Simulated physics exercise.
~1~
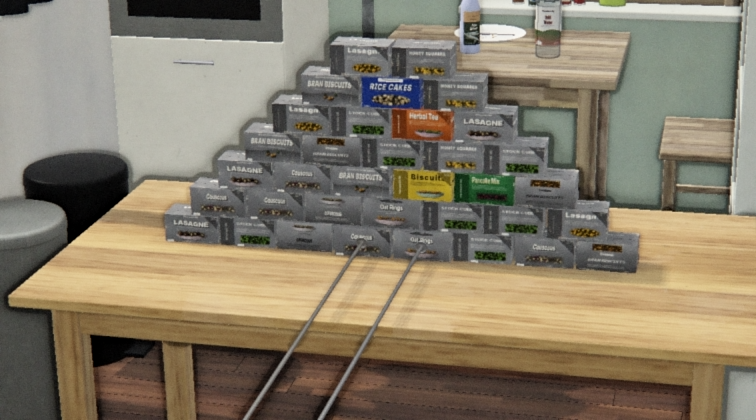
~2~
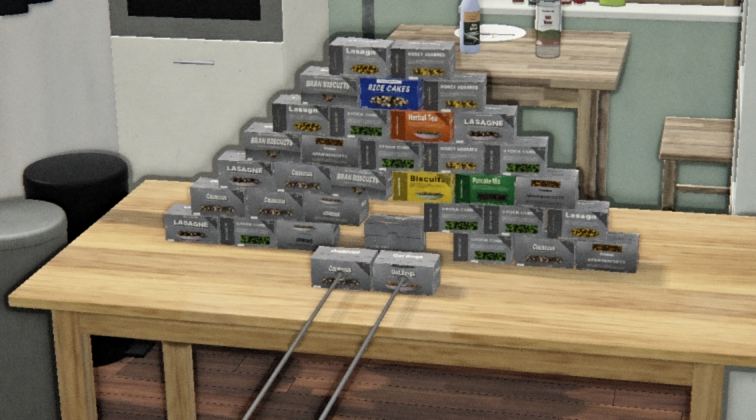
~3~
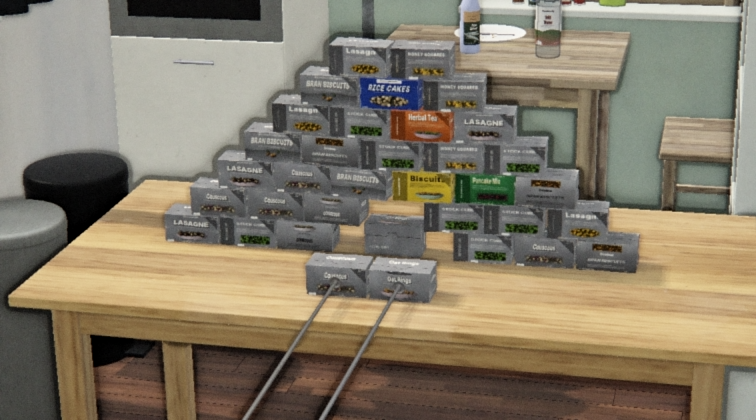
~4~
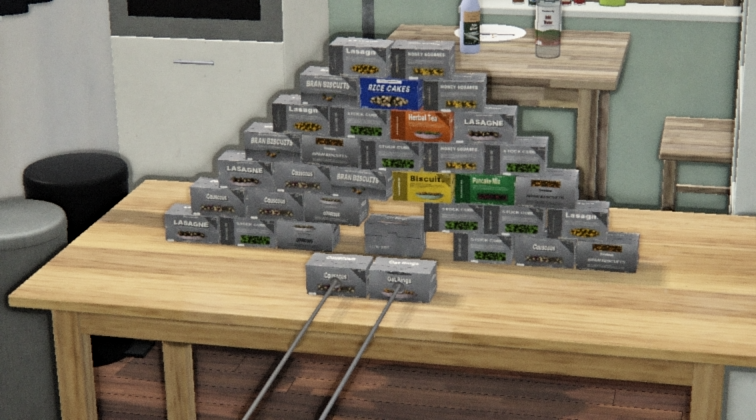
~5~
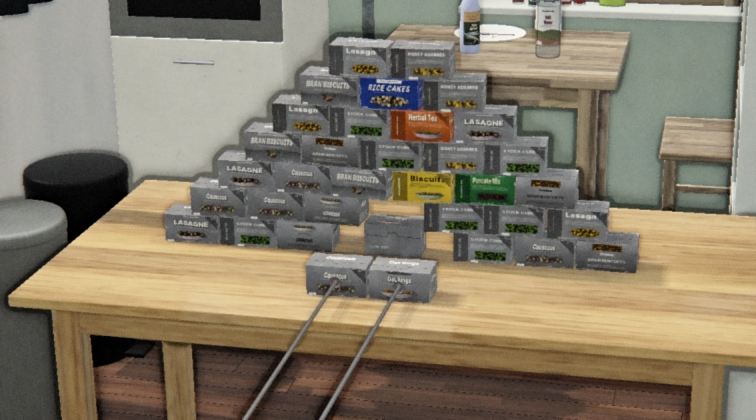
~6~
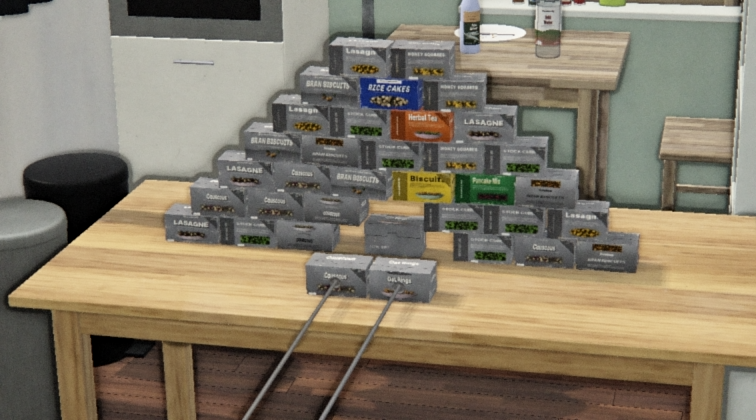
On a wooden table, two thin rods drew a pair of grey packets out from the bottom of a stepped wall of boxes, and one packet above dropped into the gap, while the rest, including the yellow one, stayed up.
